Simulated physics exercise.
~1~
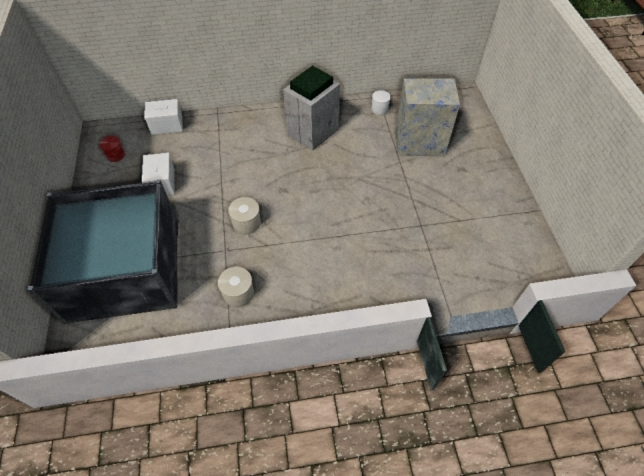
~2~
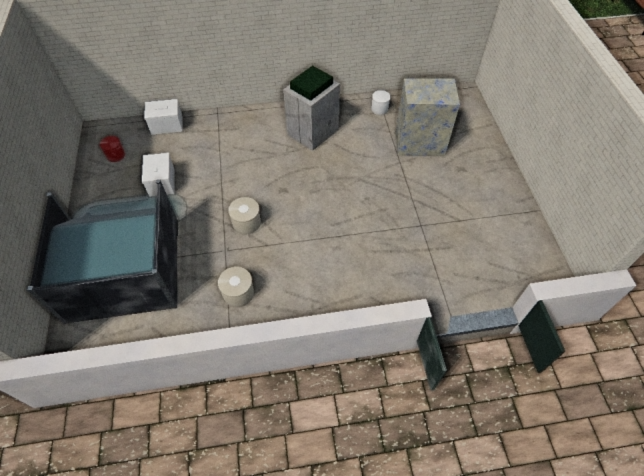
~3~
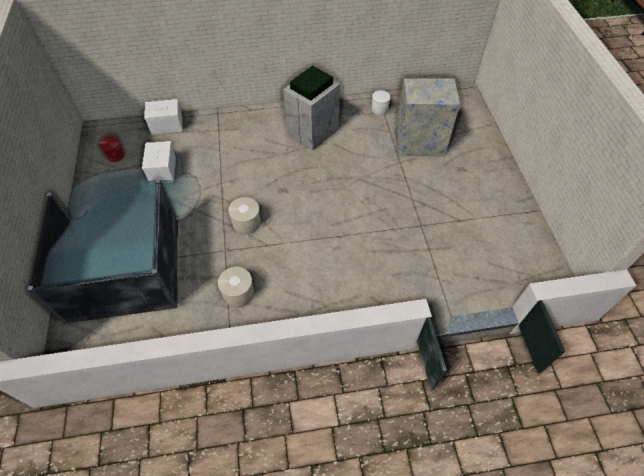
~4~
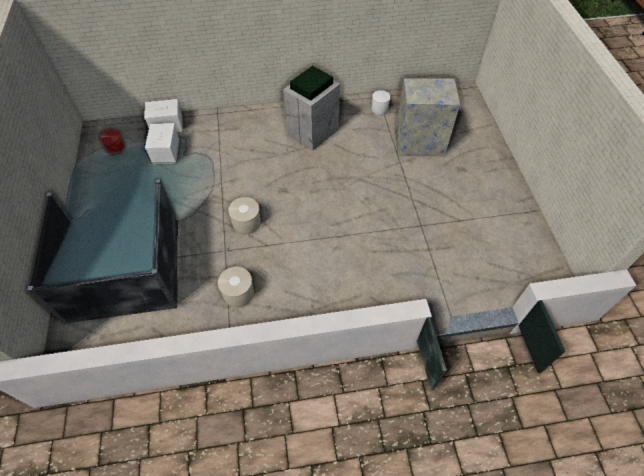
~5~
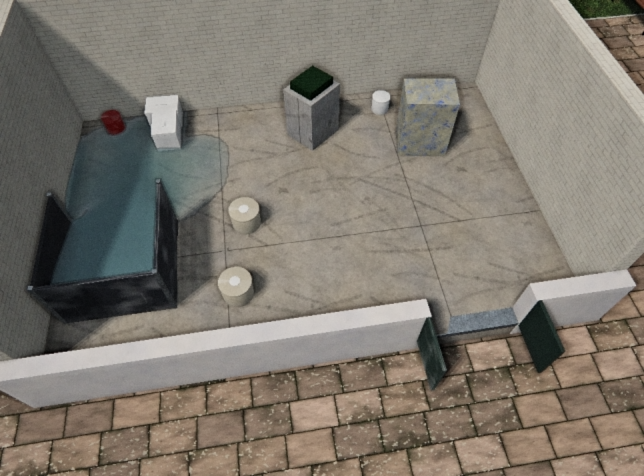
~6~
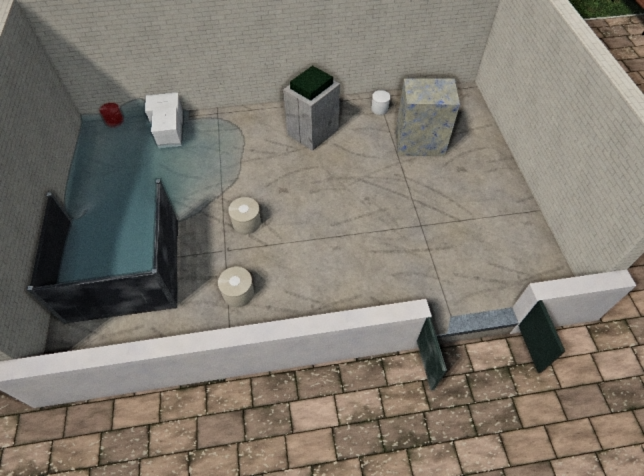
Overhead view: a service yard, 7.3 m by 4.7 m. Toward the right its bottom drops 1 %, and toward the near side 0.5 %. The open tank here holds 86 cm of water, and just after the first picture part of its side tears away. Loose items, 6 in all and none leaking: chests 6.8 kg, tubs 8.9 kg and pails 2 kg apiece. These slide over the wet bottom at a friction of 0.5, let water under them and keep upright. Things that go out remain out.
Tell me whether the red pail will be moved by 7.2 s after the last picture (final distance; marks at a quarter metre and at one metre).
I'd say the red pail makes a long trip.
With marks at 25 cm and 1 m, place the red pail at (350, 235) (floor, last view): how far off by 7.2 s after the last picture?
Outcome: It is taken a long way.
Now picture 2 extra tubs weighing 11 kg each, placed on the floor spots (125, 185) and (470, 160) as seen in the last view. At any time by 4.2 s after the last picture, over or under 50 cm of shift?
Lab note - ordered: Above threshold / below threshold.
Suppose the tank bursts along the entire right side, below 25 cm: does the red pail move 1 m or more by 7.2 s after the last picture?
Then the red pail holds its place.
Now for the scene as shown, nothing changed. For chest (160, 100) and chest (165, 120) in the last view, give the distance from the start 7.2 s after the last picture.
600 cm for the first, and the second is gone out.
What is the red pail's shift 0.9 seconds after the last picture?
Some 80 cm from the start.
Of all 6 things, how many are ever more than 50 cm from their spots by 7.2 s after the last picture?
That comes to 4.
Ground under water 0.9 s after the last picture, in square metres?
About 10.5 m2.
Then, 0.9 s after the last picture the red pail is near (116, 87), 0.8 m from its start, afloat; 0 of 6 are out; 3 afloat.
Then, 2.8 s after the last picture the red pail is near (291, 140), 3.0 m from its start, afloat; 0 of 6 are out; 3 afloat.
Then, 4.8 s after the last picture the red pail is near (502, 218), 6.4 m from its start, afloat; 0 of 6 are out; 4 afloat.
Then, 7.2 s after the last picture the red pail is near (520, 220), 6.6 m from its start, afloat; 1 of 6 are out; 3 afloat.
